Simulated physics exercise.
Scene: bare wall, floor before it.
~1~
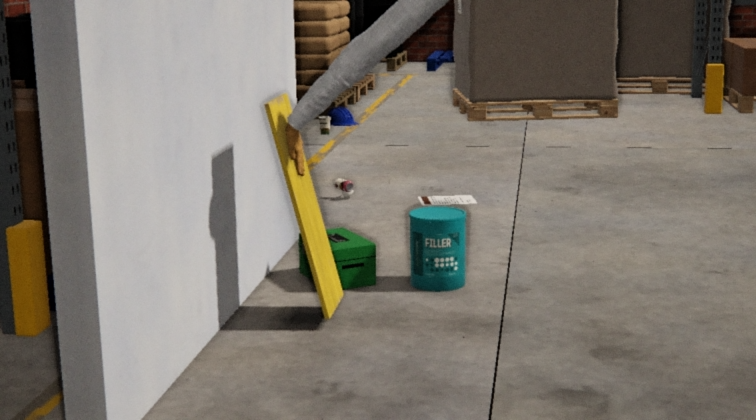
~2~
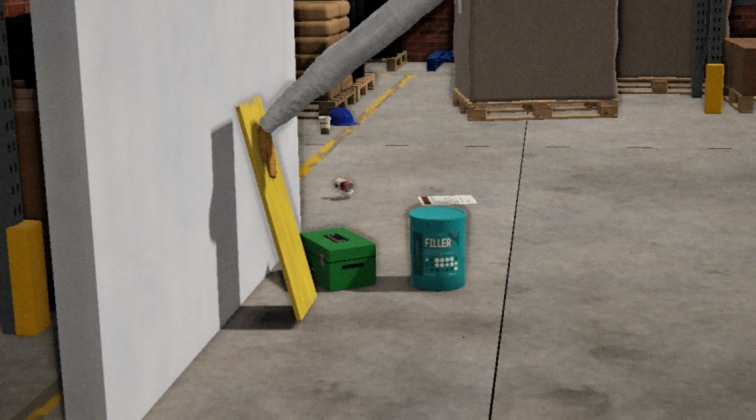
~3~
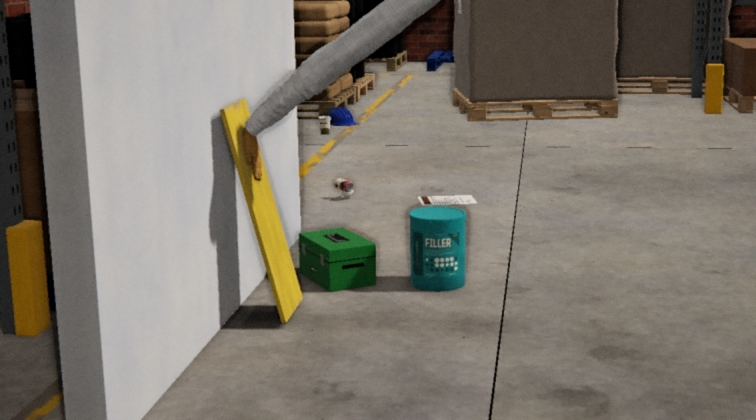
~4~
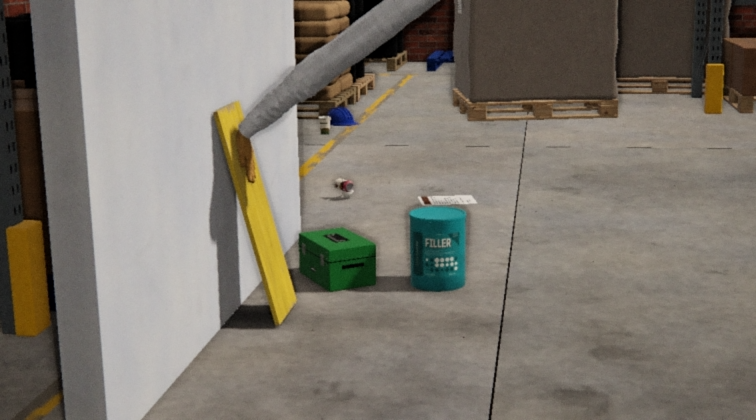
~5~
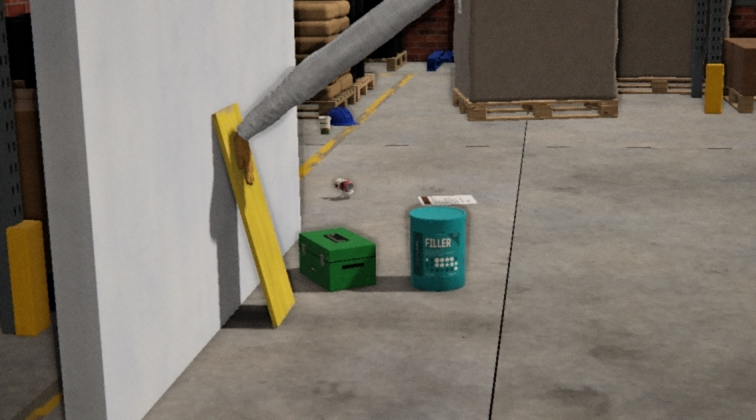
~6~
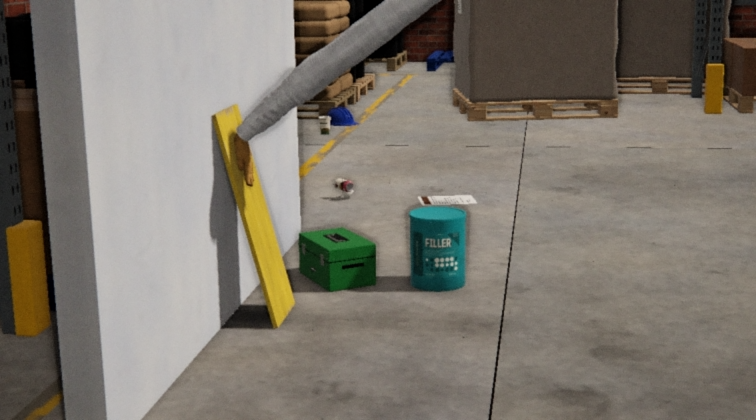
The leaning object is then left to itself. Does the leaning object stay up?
Yes.
Then, 0.20 s after the last picture, nothing has stirred.
Then, 0.60 s after the last picture, yellow board resting near (255, 215).
At rest, all 3 in place. Seen from the same camera at the end, yellow board near (255, 215). The board holds.
